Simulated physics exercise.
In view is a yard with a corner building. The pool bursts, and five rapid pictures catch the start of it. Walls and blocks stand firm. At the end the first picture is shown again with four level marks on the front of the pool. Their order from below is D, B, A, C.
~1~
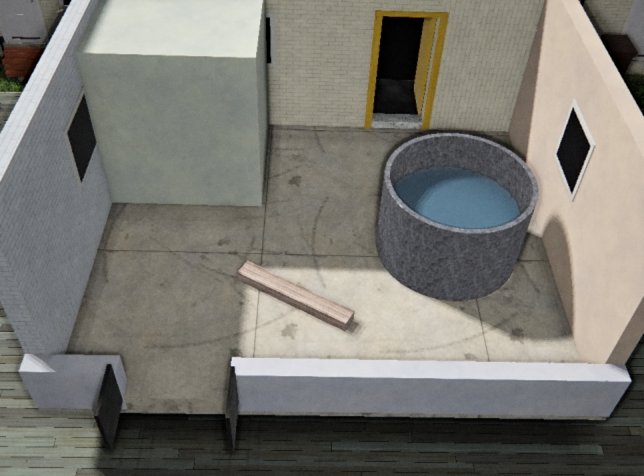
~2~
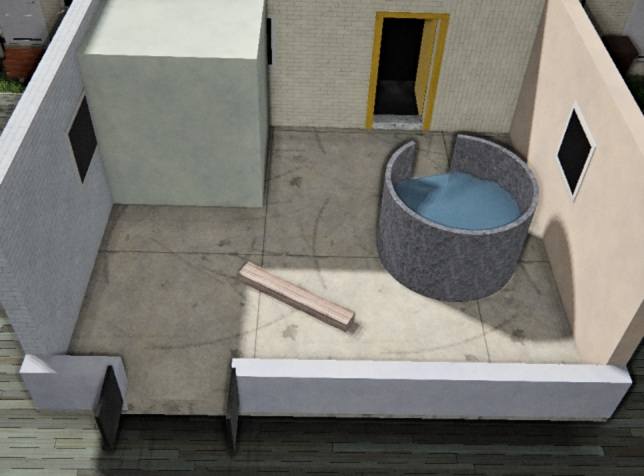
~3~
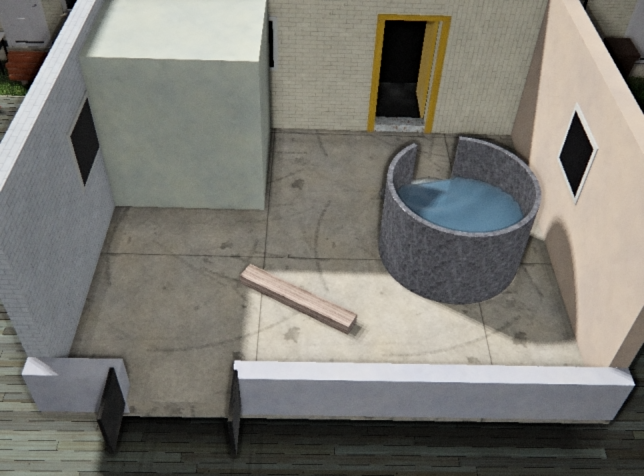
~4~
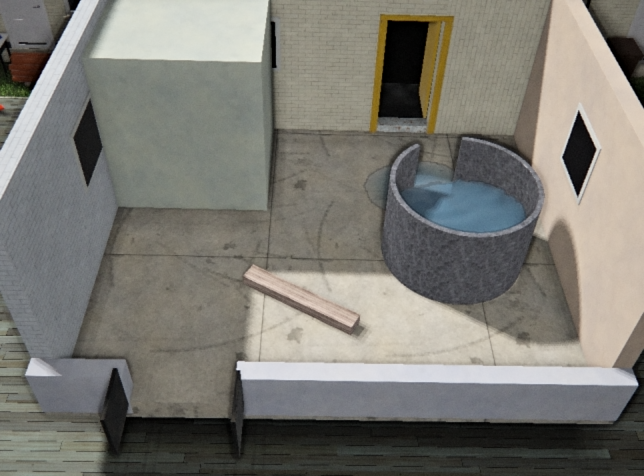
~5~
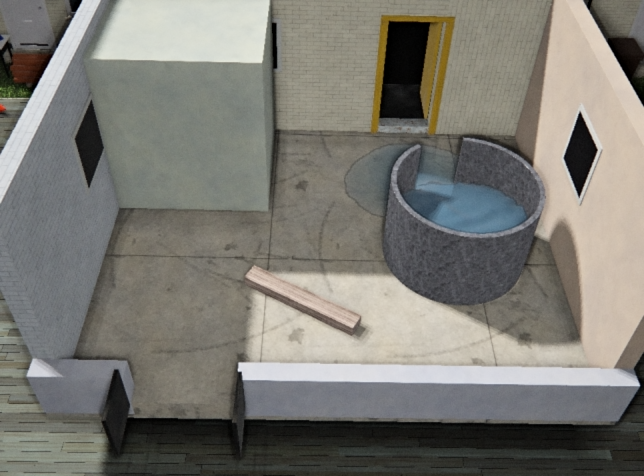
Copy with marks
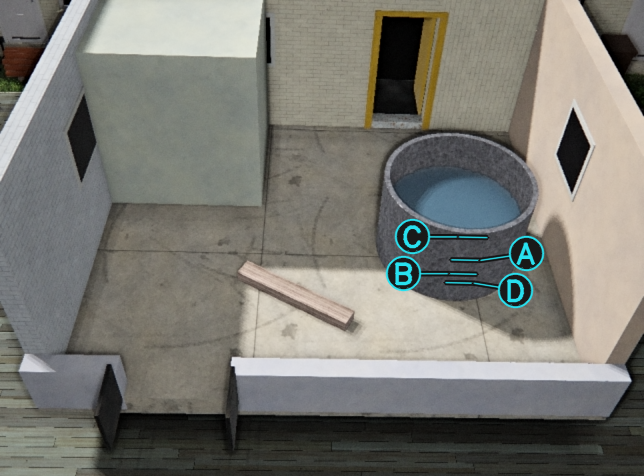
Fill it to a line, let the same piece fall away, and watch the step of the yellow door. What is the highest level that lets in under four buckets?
The limit is D.
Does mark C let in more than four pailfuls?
Yes, it does.
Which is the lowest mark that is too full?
Here it is mark B.
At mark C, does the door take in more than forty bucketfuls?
Yes, it does.
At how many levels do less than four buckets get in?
One of the four.
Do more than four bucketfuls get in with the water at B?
Yes, that goes wrong.
In cyan, A at (465, 260); B at (462, 273); C at (472, 237); D at (459, 282); from the bottom up D, B, A, C.
For mark A, dozens of bucketfuls pour in.
For mark B, about 9 bucketfuls get in.
For mark C, dozens of bucketfuls pour in.
For mark D, a bucket or two gets in.
